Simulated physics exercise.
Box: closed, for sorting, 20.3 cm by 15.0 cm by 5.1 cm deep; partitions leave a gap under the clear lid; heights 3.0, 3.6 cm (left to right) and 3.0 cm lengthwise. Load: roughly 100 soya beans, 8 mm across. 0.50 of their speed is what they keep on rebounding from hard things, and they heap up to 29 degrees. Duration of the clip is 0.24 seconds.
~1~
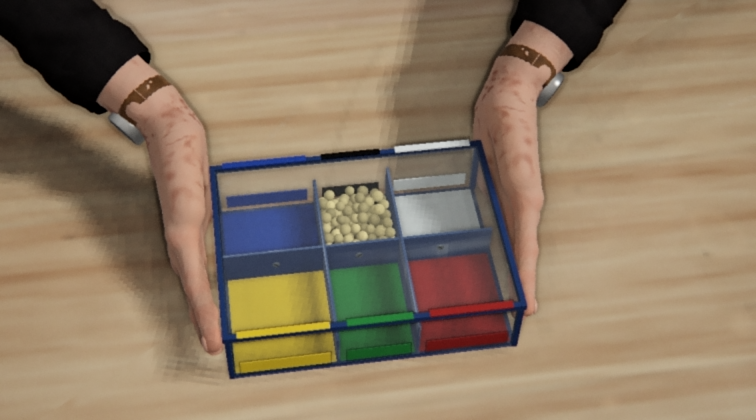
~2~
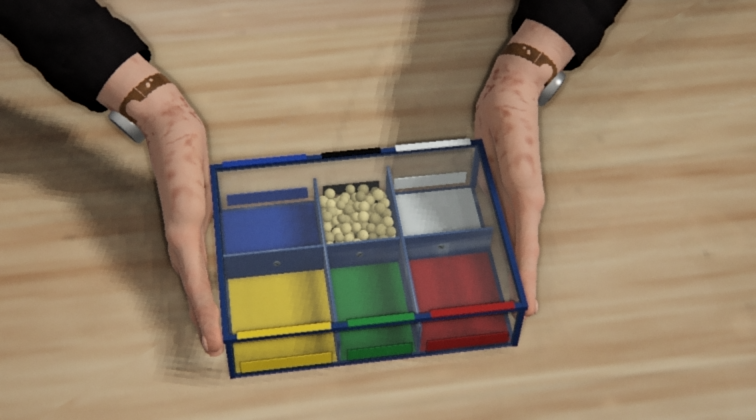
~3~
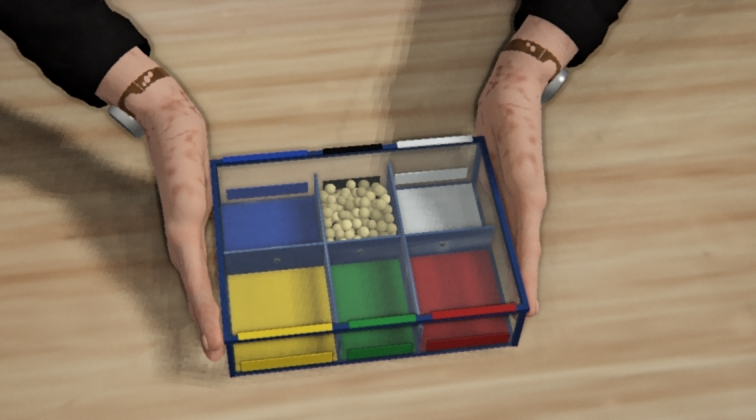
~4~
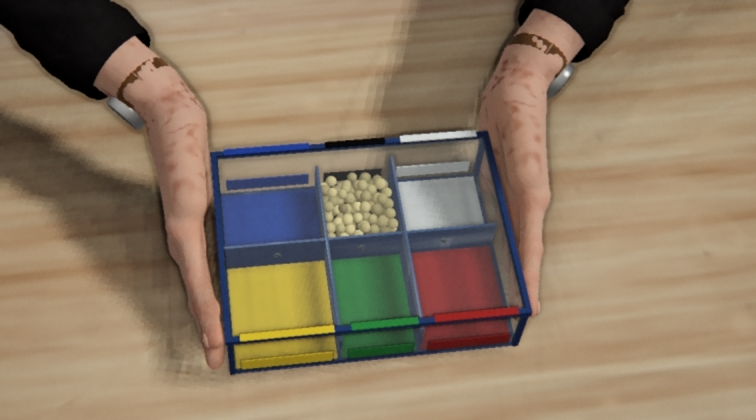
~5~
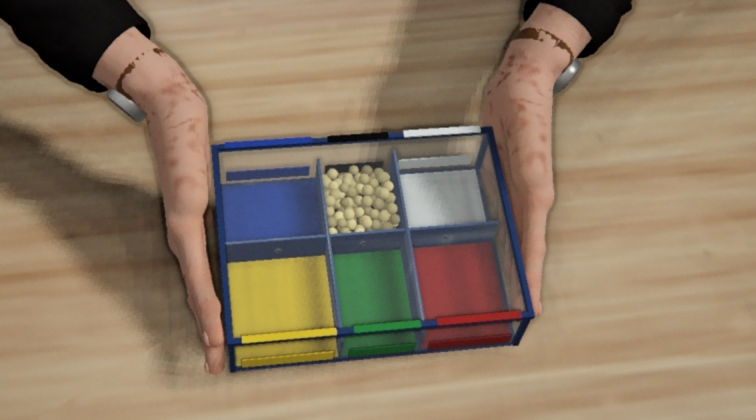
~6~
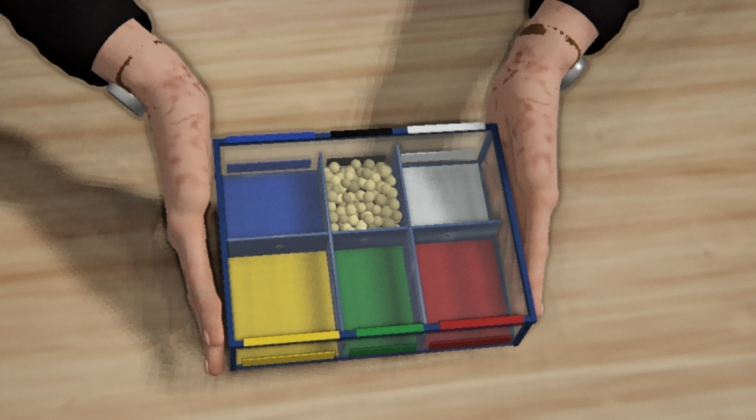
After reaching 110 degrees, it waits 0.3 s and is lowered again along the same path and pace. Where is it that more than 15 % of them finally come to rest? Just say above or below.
Red above, blue below, green above, yellow below, white below, black below.
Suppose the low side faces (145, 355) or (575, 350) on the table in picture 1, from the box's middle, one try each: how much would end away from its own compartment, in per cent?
I'd put it at about 100 per cent for the first tilt and about 65 per cent for the second.
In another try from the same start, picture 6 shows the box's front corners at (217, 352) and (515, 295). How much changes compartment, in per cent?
That would be some 90 in a hundred.
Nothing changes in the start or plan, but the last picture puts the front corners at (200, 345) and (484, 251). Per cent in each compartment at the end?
In per cent, the final split is red 0, blue 50, green 0, yellow 50, white 0, black 0.
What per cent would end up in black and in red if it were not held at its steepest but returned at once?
Then black keeps 0% and red keeps 60%.
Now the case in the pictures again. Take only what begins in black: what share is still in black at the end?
Share retained: Approx. 0 %.
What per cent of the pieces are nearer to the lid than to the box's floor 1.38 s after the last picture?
Estimate: Near 90 per cent.
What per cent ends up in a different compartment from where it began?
100 percent.
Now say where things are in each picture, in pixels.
The first frame shows box tilt 0 degrees, front corners at (228, 337) and (520, 304); black 100 %.
The second frame shows box tilt 1 degrees, front corners at (229, 337) and (521, 304).
The third frame shows box tilt 3 degrees, front corners at (229, 337) and (523, 306).
The fourth frame shows box tilt 7 degrees, front corners at (231, 338) and (525, 309), lowest corner right front.
The fifth frame shows box tilt 10 degrees, front corners at (233, 340) and (528, 313), lowest corner right front.
The sixth frame shows box tilt 14 degrees, front corners at (235, 342) and (530, 317), lowest corner right front; black 100 %.
Then, 1.38 s after the last picture, tilt 110 degrees; red 45 %, green 50 %, black 10 %.
Then, 2.30 s after the last picture, tilt 57 degrees; red 60 %, green 40 %.
Then, 3.22 s after the last picture, tilt 0 degrees; red 55 %, green 45 %.
In the end, red 55 %, blue 0 %, green 45 %, yellow 0 %, white 0 %, black 0 %.
